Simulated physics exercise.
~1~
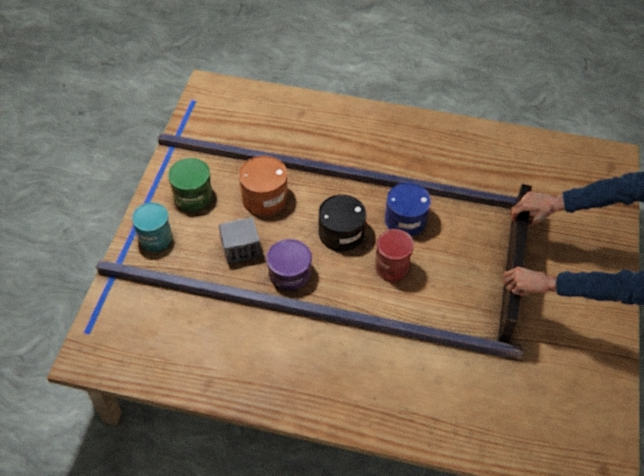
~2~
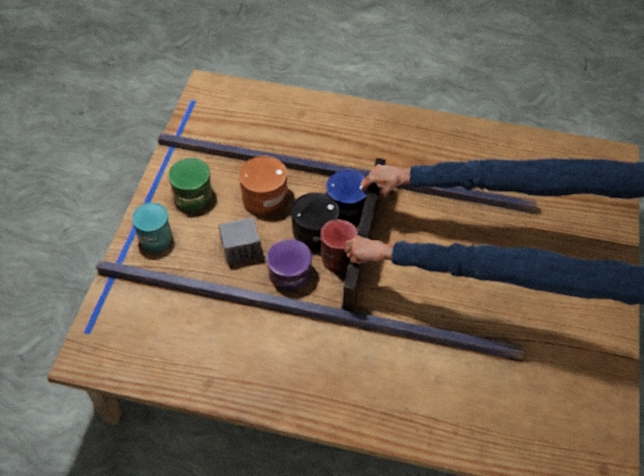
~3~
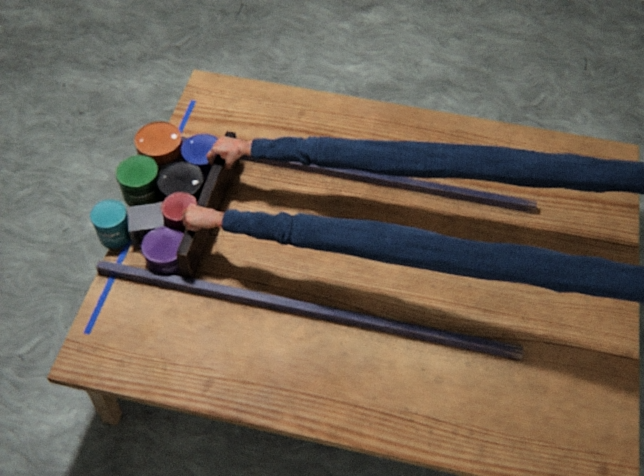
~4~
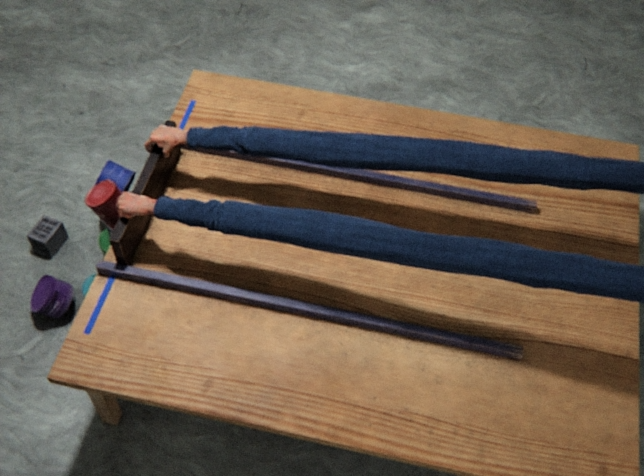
Two hands pushing a plank left along a wooden table, crowding colourful containers together and shoving them over the far left edge.
